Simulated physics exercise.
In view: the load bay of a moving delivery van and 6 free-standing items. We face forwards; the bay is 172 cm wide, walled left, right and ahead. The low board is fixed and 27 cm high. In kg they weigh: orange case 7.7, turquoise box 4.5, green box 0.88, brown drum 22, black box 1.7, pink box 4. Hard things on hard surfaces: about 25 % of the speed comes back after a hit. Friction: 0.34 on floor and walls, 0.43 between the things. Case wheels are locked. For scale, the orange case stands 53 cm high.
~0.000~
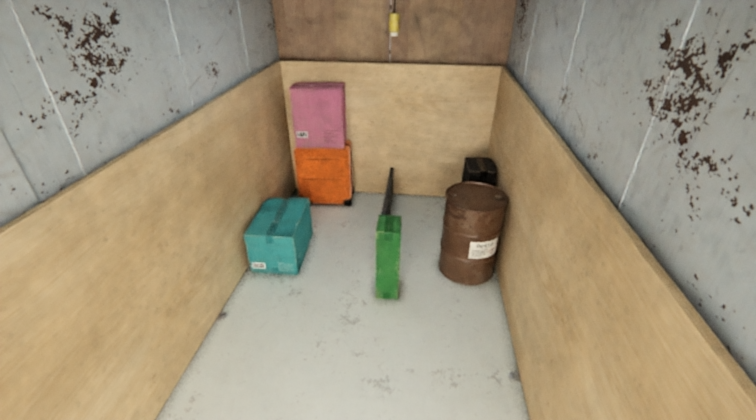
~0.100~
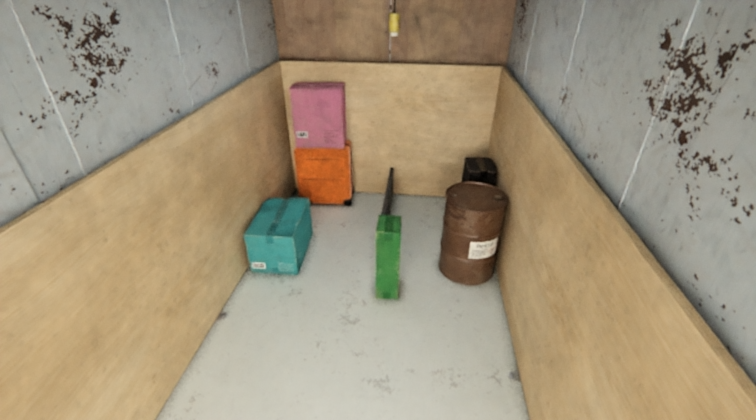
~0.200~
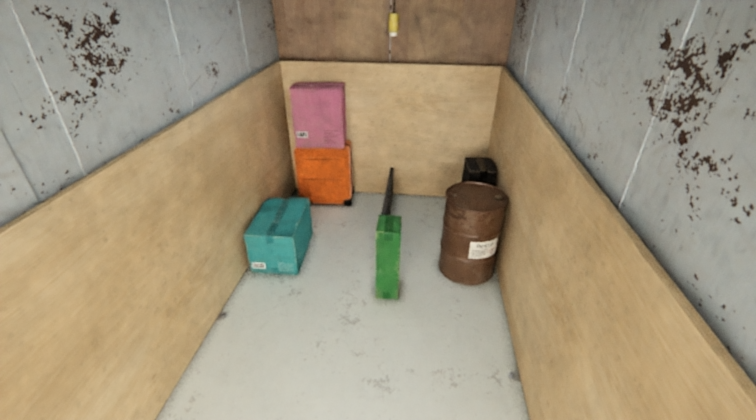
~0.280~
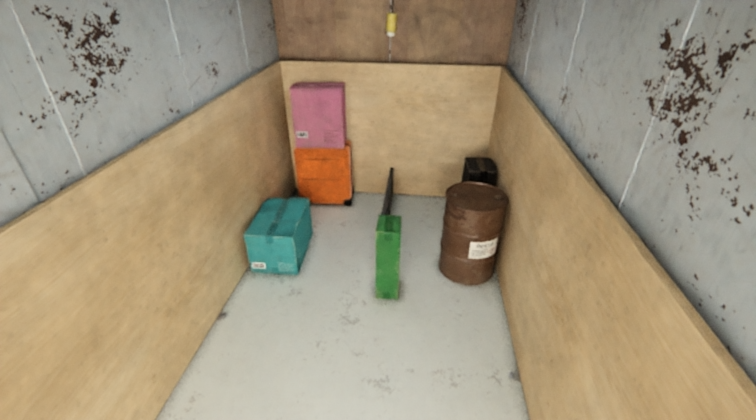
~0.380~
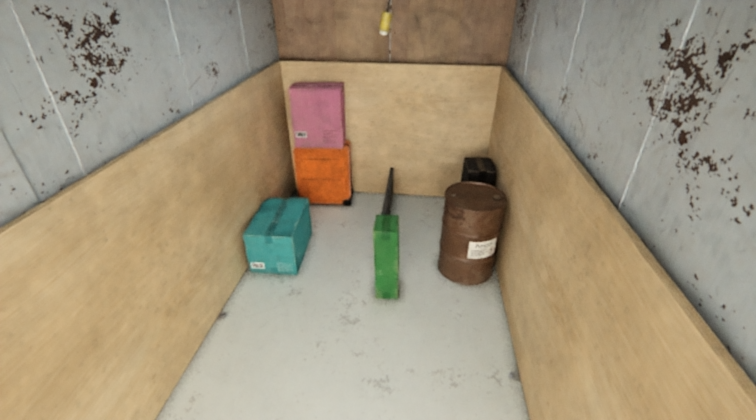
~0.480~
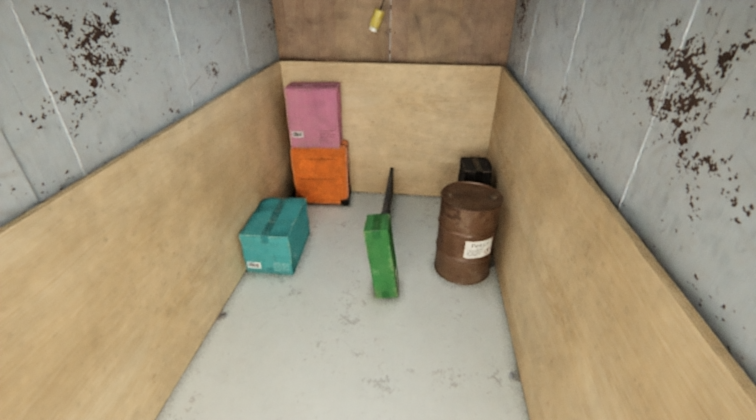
To begin with, an orange case, pink, turquoise, green and black boxes and a brown drum sit still in a wood-lined load bay. Then the small yellow object hanging at the back swings left, and finally the cargo shifts very slightly left, the green box leaning a little.
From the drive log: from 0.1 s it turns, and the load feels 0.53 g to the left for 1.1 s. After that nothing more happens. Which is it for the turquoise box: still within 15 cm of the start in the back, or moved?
The turquoise box keeps its place.
Around 0.68 s, push 0.53 g left; turquoise box shifted 4 cm near (277, 234); green box at 42° to upright; black box shifted 14 cm.
Around 0.88 s, push 0.53 g left; turquoise box shifted 4 cm near (277, 234); green box on its side; black box at 3° to upright.
Finally (1.7 s), on their side or leaning hard in the back, green box and black box; not toppled but over 15 cm from the start, brown drum; the other 3 still in place (within 15 cm). In the last view, turquoise box near (277, 234).
